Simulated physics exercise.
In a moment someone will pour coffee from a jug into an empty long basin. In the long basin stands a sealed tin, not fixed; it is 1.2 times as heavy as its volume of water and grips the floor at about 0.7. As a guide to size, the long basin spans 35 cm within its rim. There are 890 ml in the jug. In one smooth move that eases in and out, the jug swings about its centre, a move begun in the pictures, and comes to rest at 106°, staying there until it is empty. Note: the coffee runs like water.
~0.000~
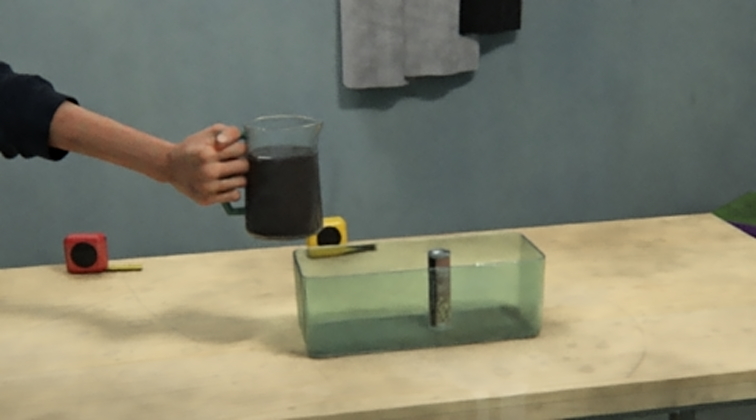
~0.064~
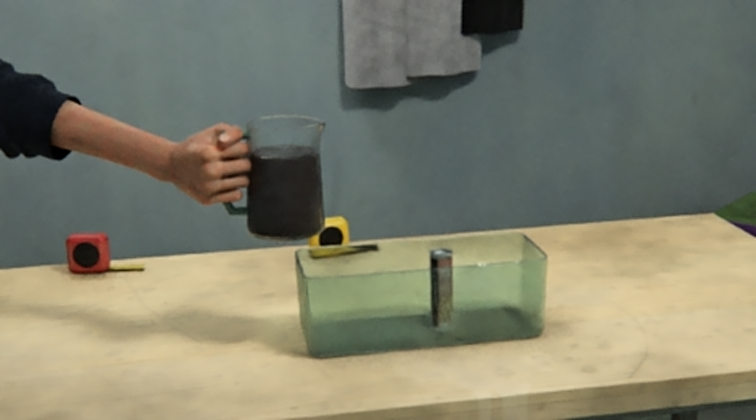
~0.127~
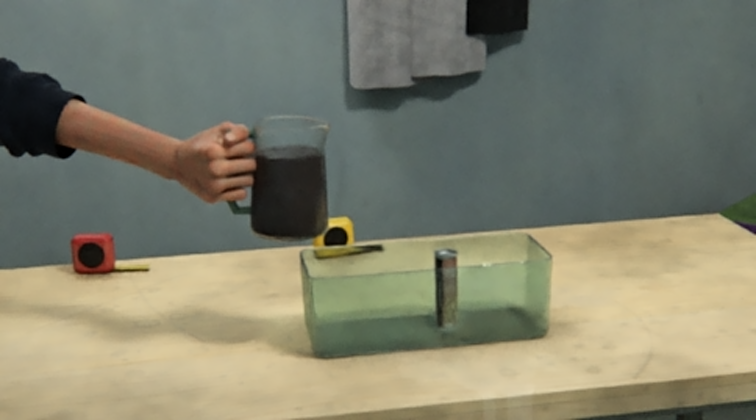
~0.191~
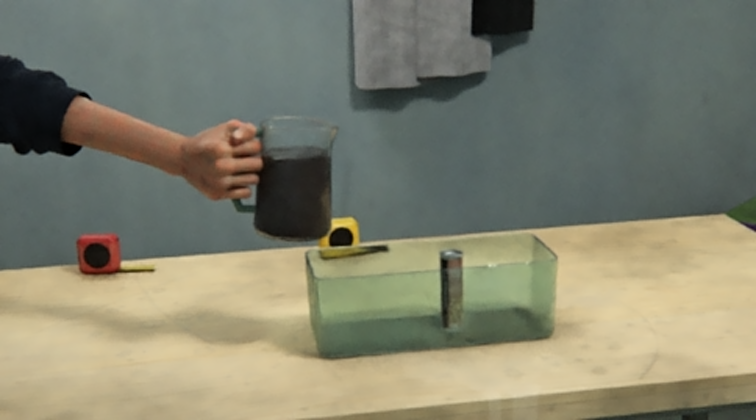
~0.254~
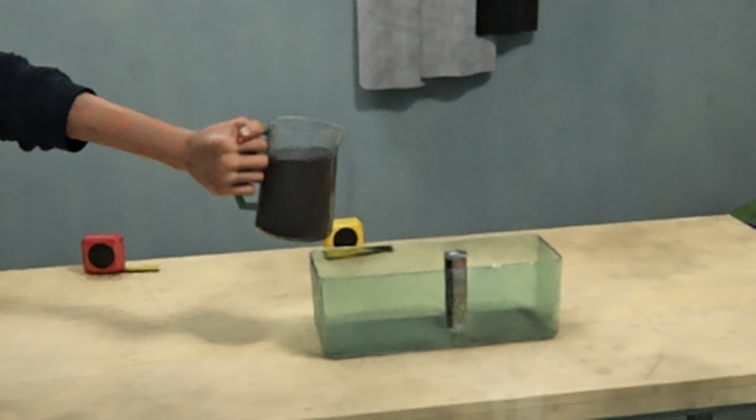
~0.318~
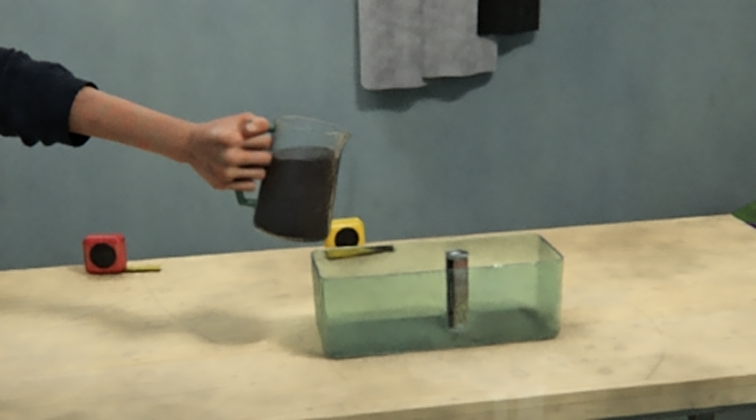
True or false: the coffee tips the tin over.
False.
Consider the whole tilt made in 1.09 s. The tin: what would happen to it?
Then the tin does not tip.
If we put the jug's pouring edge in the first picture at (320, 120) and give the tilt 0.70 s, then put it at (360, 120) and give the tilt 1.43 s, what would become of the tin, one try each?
Try 1: Still standing; try 2: Tipped over.
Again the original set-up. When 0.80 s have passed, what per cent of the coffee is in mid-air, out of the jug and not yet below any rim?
Roughly 4 percent.
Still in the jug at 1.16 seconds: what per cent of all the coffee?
I'd say some 52 per cent remains.
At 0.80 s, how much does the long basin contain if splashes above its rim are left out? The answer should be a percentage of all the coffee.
Roughly 0 percent.
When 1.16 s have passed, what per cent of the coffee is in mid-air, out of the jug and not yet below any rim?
Roughly 18 %.
By 0.80 s the tilt is 63° and 96 per cent is still to pour; the tin stands where it began.
By 1.16 s the tilt is 97° and 53 per cent is still to pour; the tin stands where it began.
By 1.53 s the tilt is 106° and 9 per cent is still to pour; the tin stands where it began.
By 1.93 s the tilt is 106° and 0 per cent is still to pour; the tin stands where it began.
At rest the tin stands where it began.
